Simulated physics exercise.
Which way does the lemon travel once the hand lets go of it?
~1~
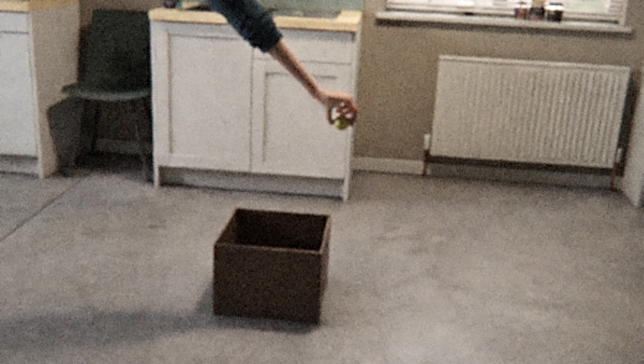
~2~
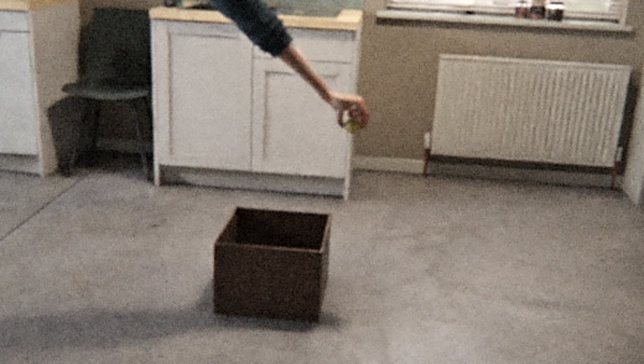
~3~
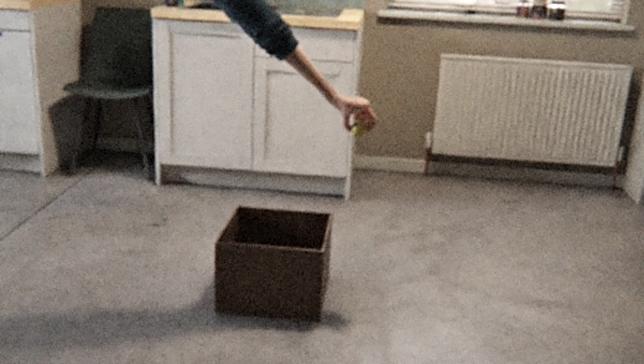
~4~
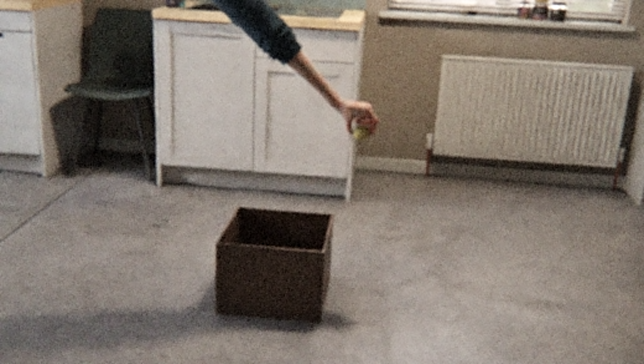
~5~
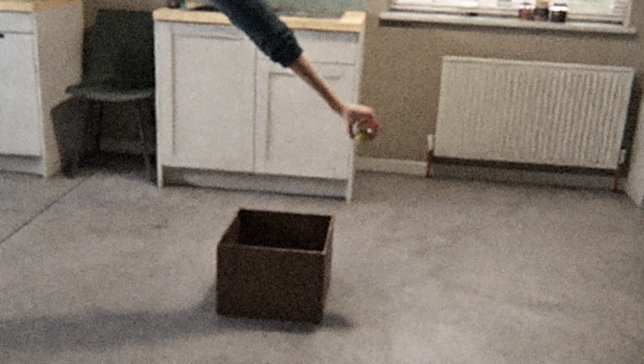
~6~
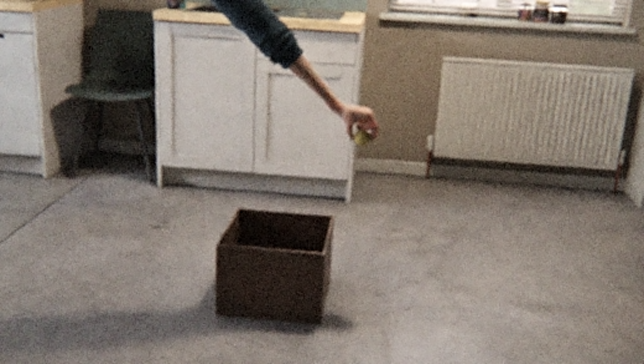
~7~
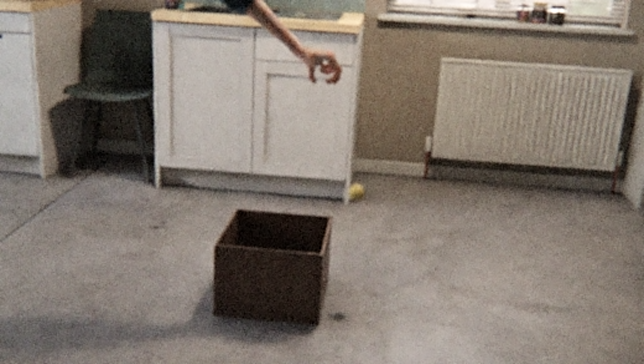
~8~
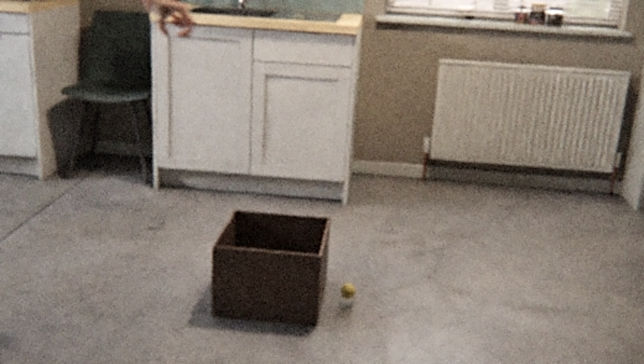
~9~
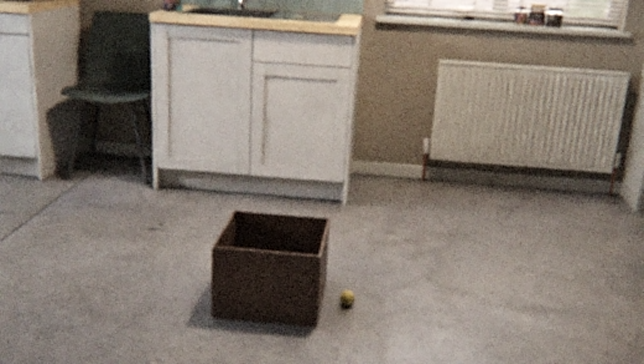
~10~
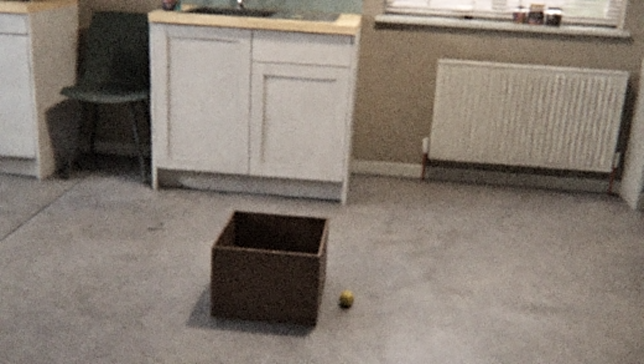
The lemon moves down, dropping to the floor beside the basket.
An arm in a dark green sleeve reaches in from the top of a kitchen with a grey floor, seen from slightly above by a gently swaying camera, holding a small yellow lemon. White cabinets and a dark chair stand at the back left, a white radiator hangs at the right, and an open dark brown basket sits on the floor in front. The hand shifts a little to the right and pauses. Then the fingers let go, and the lemon falls as the arm draws back out of view. The lemon misses the basket and comes to rest on the floor just right of it.
